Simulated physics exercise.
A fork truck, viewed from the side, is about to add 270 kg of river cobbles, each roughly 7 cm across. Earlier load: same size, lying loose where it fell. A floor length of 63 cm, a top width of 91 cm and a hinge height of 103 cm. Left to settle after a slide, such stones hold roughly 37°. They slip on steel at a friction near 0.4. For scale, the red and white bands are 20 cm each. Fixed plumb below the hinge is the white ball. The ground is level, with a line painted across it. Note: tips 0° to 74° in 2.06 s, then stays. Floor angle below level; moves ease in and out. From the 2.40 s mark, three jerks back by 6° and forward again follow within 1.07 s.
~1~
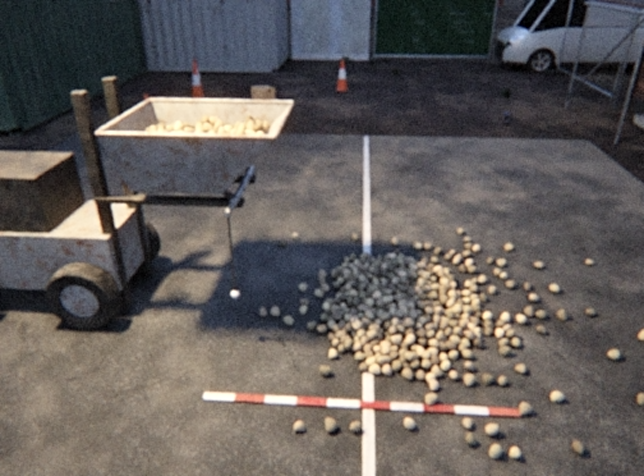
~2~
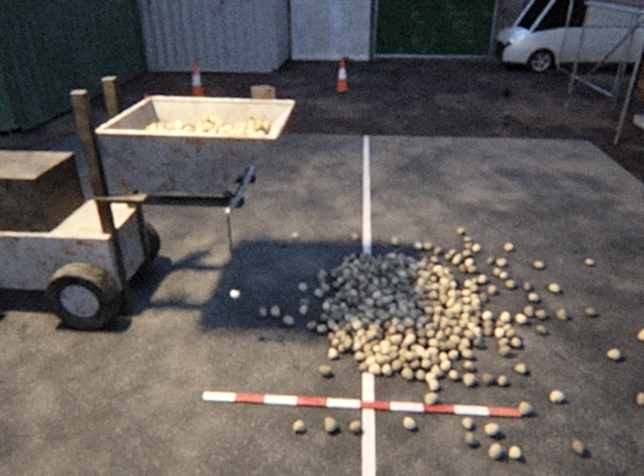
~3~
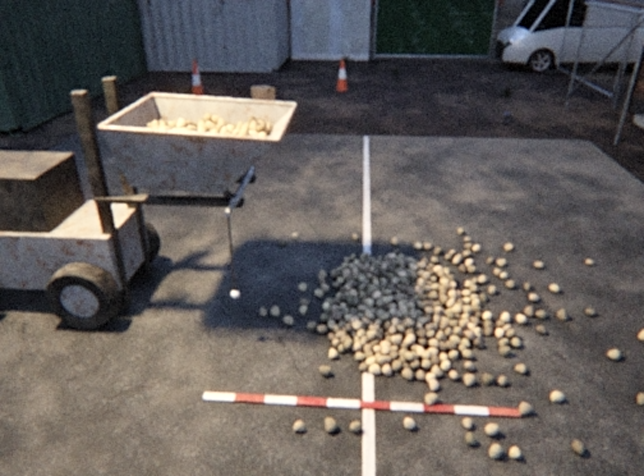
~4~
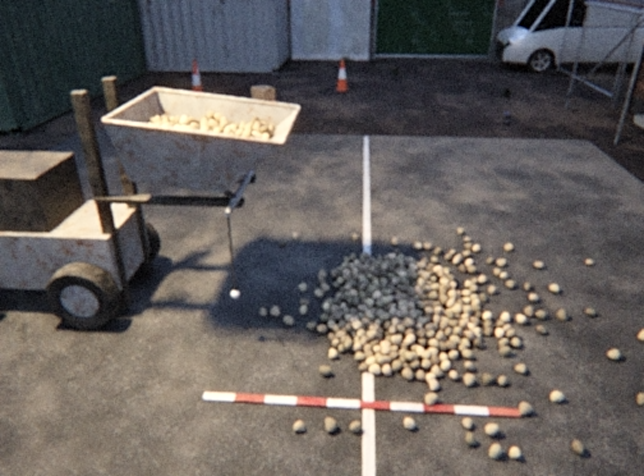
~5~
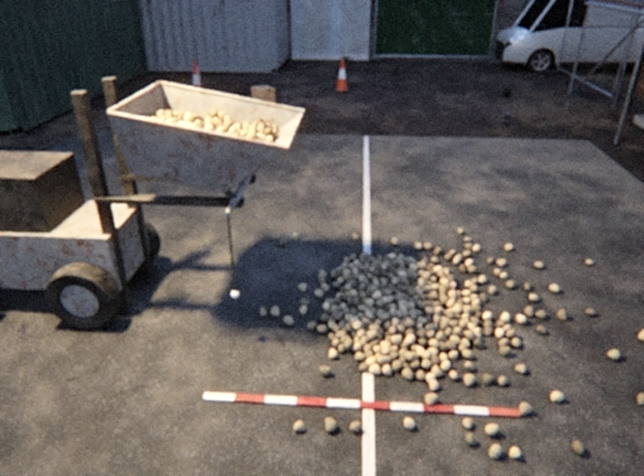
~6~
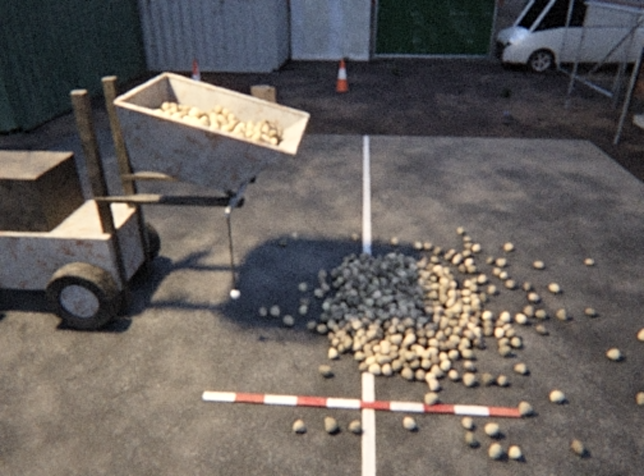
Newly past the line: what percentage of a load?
65 percent.
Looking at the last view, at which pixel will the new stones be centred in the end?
(384, 292).
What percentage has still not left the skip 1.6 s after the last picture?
Around 40 in a hundred.
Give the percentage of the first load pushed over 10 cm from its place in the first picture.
The answer is about 10 per cent.
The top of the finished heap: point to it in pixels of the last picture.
Peak pixel: Approx. (384, 277).
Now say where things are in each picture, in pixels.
The first picture shows lip at (275, 137), floor tilted 0°, highest stones at (230, 127). The earlier load is highest near (376, 296), 16 cm above ground level, 22 % short of the line, 78 % past the line.
In the second picture, the skip is at 1°, its lip at (276, 138); the top of the load is at (231, 127).
The third picture shows lip at (279, 140), floor tilted 3°, highest stones at (224, 126).
The fourth picture shows lip at (283, 143), floor tilted 6°, highest stones at (192, 123).
The fifth picture shows lip at (289, 148), floor tilted 10°, highest stones at (173, 118).
The sixth picture shows lip at (295, 154), floor tilted 15°, highest stones at (174, 112).
Then, 0.9 s after the last picture the floor is at 62°; in per cent of one load, 100 in the skip, 22 short of the line, 78 past the line; the foremost stones are at (601, 315).
Then, 1.6 s after the last picture the floor is at 74°; in per cent of one load, 39 in the skip, 55 short of the line, 106 past the line; the foremost stones are at (601, 315).
Then, 3.3 s after the last picture the floor is at 74°; in per cent of one load, 0 in the skip, 56 short of the line, 144 past the line; the foremost stones are at (601, 315).
Then, 5.6 s after the last picture the floor is at 74°; in per cent of one load, 0 in the skip, 56 short of the line, 144 past the line; the foremost stones are at (601, 315). Net gain past the line, 65.
